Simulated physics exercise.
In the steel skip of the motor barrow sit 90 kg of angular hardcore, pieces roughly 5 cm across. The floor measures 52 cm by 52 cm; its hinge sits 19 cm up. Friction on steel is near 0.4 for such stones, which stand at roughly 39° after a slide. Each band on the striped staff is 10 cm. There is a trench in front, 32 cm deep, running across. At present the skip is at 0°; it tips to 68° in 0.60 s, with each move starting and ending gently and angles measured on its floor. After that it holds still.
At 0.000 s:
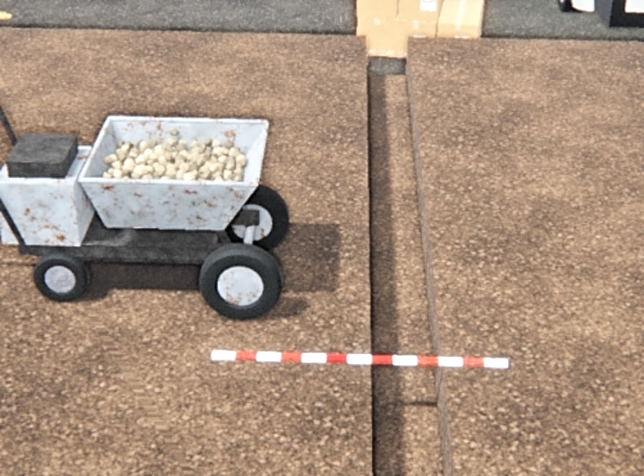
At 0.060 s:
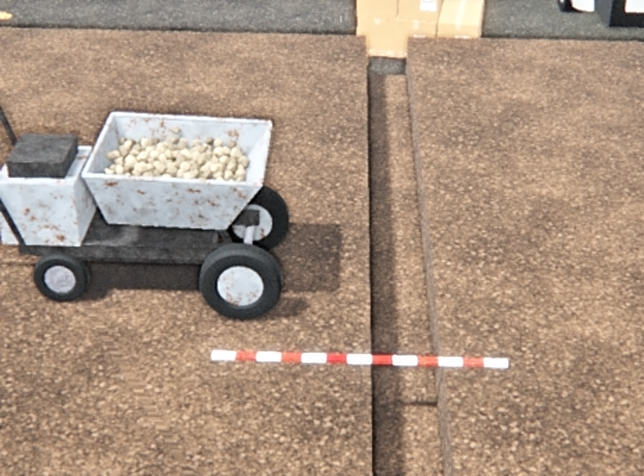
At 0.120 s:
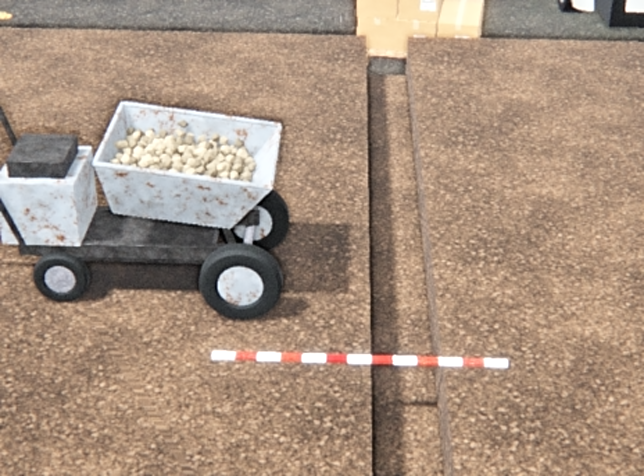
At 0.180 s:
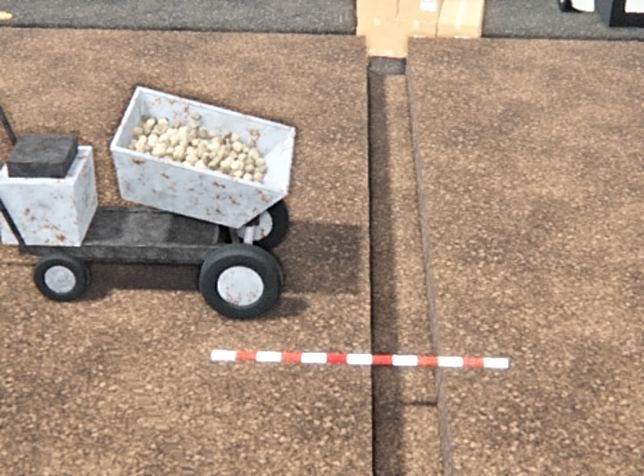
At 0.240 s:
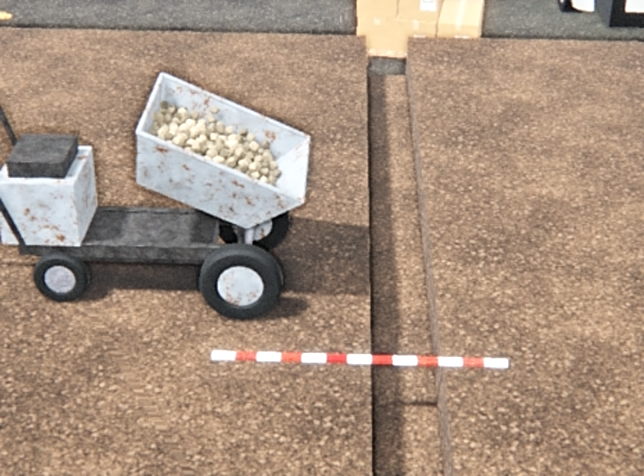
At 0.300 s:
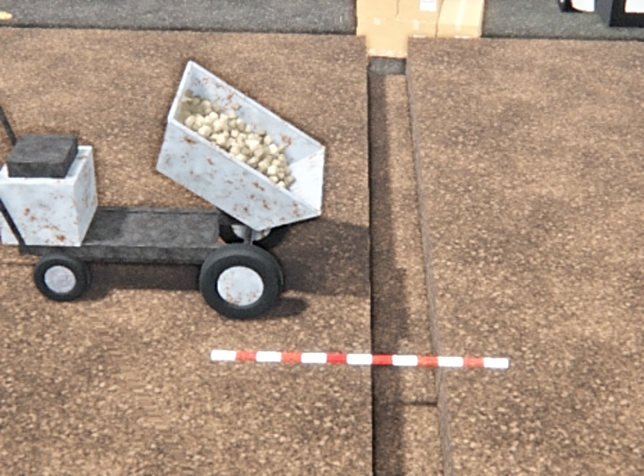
Motor barrow standing beside a trench, its rusty steel skip of pale stones tilting steadily steeper towards the right.
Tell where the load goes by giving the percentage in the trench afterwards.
About 59 per cent of the load is in the trench.
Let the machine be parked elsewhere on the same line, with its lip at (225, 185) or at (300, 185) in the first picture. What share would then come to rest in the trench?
About 55 per cent first, then about 25 per cent.
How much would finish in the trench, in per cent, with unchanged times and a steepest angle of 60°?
The trench would hold about 40% of it.
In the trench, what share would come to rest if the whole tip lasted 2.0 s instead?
I'd put it at some 45 in a hundred.
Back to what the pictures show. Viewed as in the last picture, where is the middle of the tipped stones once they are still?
I'd put it close to (410, 331).
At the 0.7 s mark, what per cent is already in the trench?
Some 15 per cent.
After 0.4 s the floor is at 57°; 100 % in the skip; the foremost stones are at (320, 208).
After 0.7 s the floor is at 68°; 86 % in the skip, 2 % short of the trench, 13 % in the trench; the foremost stones are at (413, 278).
After 1.0 s the floor is at 68°; 36 % in the skip, 2 % short of the trench, 50 % in the trench, 11 % past the trench; the foremost stones are at (525, 281).
After 3.0 s the floor is at 68°; 29 % in the skip, 1 % short of the trench, 59 % in the trench, 11 % past the trench; the foremost stones are at (611, 284).
